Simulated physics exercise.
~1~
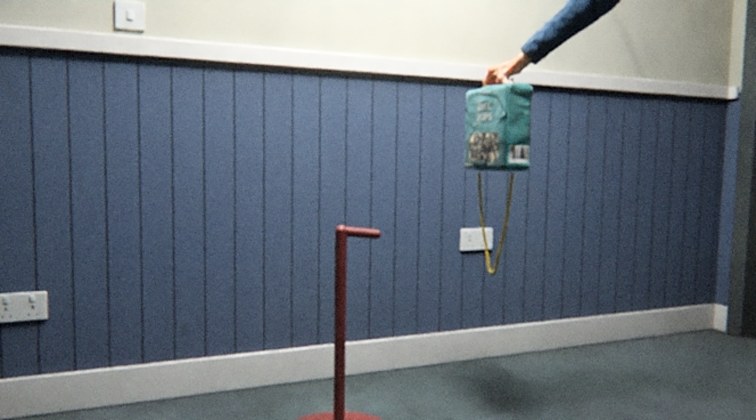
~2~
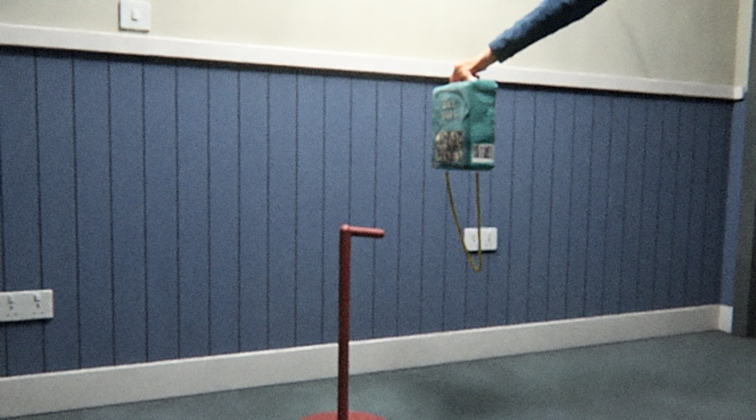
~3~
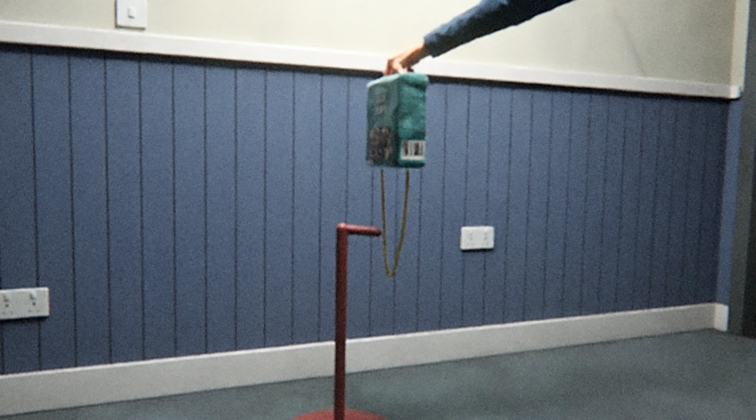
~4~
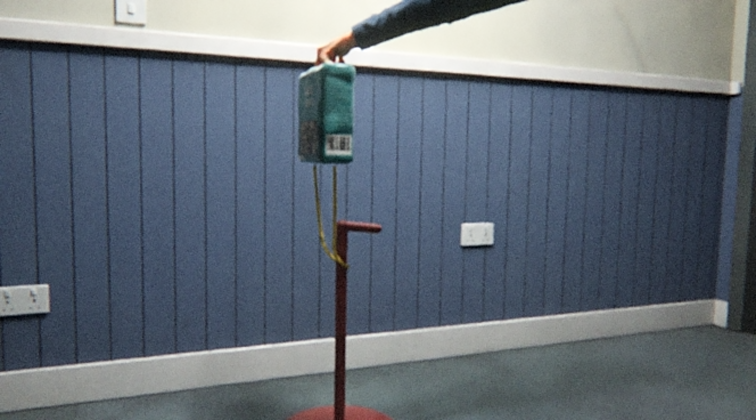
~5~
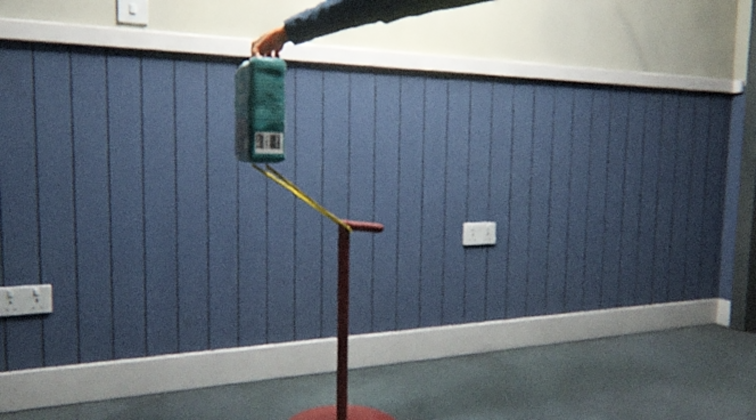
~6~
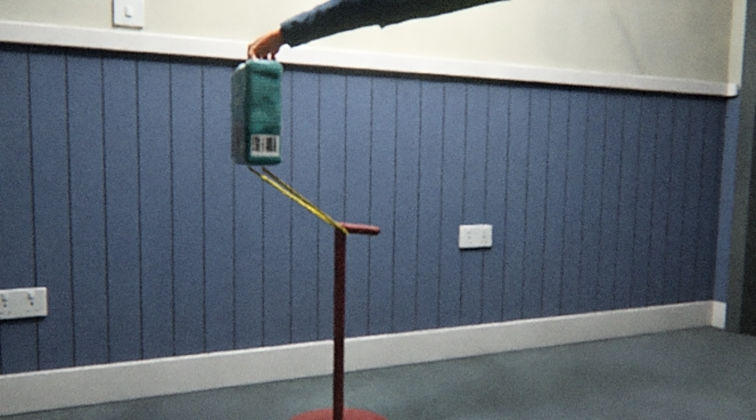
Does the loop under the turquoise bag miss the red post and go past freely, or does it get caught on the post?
It gets caught on the post. The loop pulls tight between the bag and the post, and the hand stops just past it.
A turquoise bag with a yellow loop dangling beneath it was carried left by a hand over a short red post, until the loop caught on the post and pulled tight, leaving the hand stopped with the bag just past it.
